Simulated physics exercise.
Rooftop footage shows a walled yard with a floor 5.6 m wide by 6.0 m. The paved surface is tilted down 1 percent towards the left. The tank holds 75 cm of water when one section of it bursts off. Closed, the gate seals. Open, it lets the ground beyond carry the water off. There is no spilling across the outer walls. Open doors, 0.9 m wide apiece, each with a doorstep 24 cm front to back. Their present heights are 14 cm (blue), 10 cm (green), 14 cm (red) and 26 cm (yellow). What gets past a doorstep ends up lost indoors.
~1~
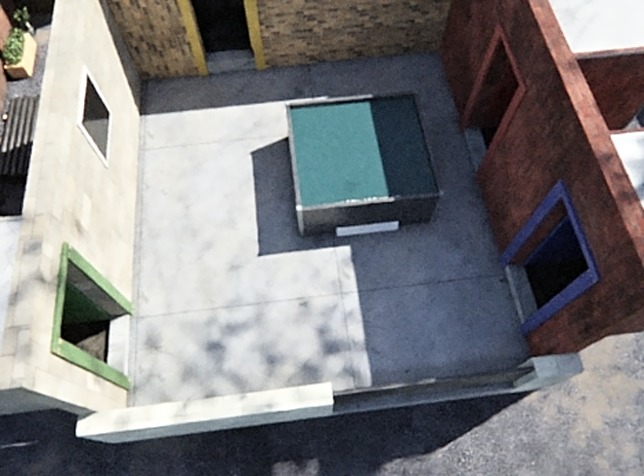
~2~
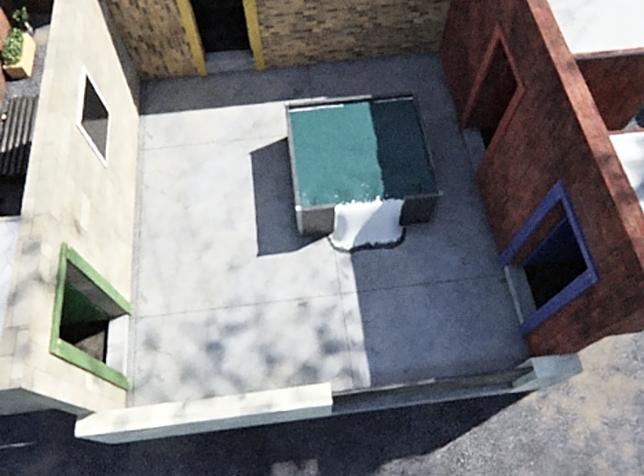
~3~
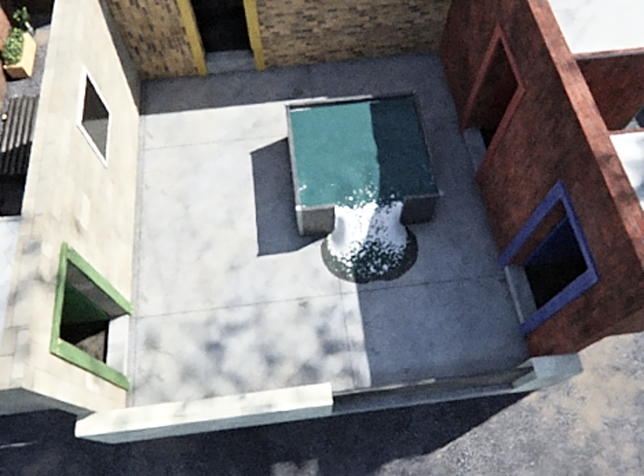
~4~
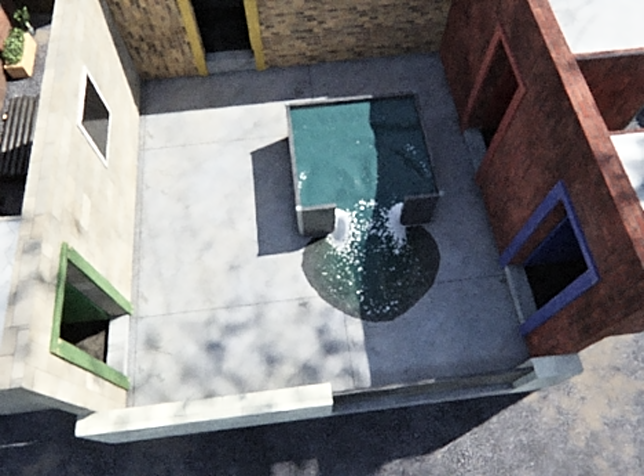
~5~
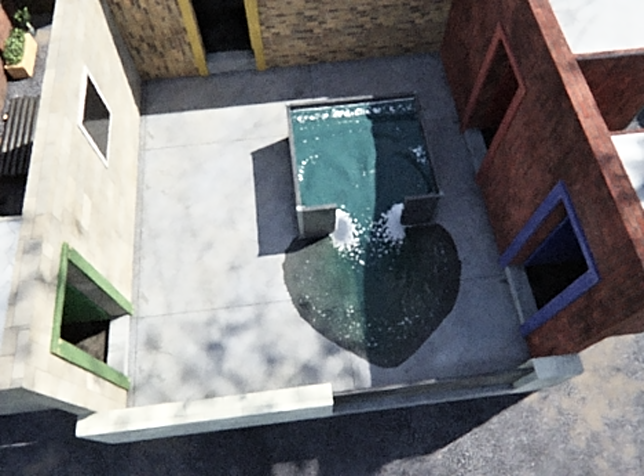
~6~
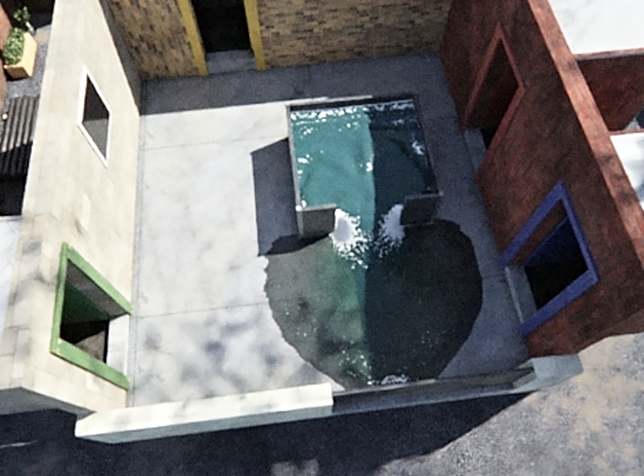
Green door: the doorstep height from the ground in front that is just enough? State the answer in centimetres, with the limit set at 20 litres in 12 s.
19 cm.
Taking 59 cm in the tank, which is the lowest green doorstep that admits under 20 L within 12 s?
The step would need to be some 14.5 cm high.
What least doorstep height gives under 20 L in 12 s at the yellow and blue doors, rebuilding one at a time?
You'd want about 9.0 centimetres at yellow and about 16 centimetres at blue.
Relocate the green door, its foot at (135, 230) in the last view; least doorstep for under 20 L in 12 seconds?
Roughly 5.5 cm.
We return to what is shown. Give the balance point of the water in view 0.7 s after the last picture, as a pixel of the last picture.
(365, 230), roughly.
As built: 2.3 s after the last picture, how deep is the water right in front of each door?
At the blue door the depth is 18 cm, at green 22 cm, at red 0 cm and at yellow 0 cm.
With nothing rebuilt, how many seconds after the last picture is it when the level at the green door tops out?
That happens close to 2.0 s on the clock.
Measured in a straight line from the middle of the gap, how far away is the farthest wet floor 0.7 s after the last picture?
Some 3.6 m out.
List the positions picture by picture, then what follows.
The first picture shows still water, 75 cm deep, in the tank at (361, 150); the green door at (101, 326) is dry.
In the second picture, the front is at (348, 249), 0.4 m from the gap at (367, 217); 0.3 m2 of floor is wet, 75 cm left at the back.
In the third picture, water pours out at (367, 219) and has run 0.8 m, to (357, 278); about 13 cm deep outside, 75 cm at the back.
In the fourth picture, water pours out at (367, 219) and has run 1.4 m, to (371, 315); about 8 cm deep outside, 74 cm at the back.
In the fifth picture, the front is at (379, 361), 2.1 m from the gap at (368, 219); 3.8 m2 of floor is wet, 67 cm left at the back.
In the sixth picture, the front is at a hidden place, 2.5 m from the gap at (367, 219); 5.6 m2 of floor is wet, 64 cm left at the back; the green door at (100, 326), 3.9 m from the gap, is still 2.2 m from the nearest water.
Then, 0.7 s after the last picture water covers 30 % of the floor, deepest (44 cm) near (365, 233); it has not reached the green door.
Then, 2.3 s after the last picture water covers 45 % of the floor, deepest (32 cm) near (126, 419); 22 cm at the green door, 24 litres in over its 10 cm doorstep.
Then, 11.3 s after the last picture water covers 100 % of the floor, deepest (16 cm) near (135, 228); 11 cm at the green door, 202 litres in over its 10 cm doorstep.
At the green door as built, the water peaked near 22 cm, 2.1 s after the last picture.
Run again over the same 12 s with other heights there, 52 litres in over 16 cm, 7 litres over 22 cm. The limit of 20 litres is kept from about 19 cm up.
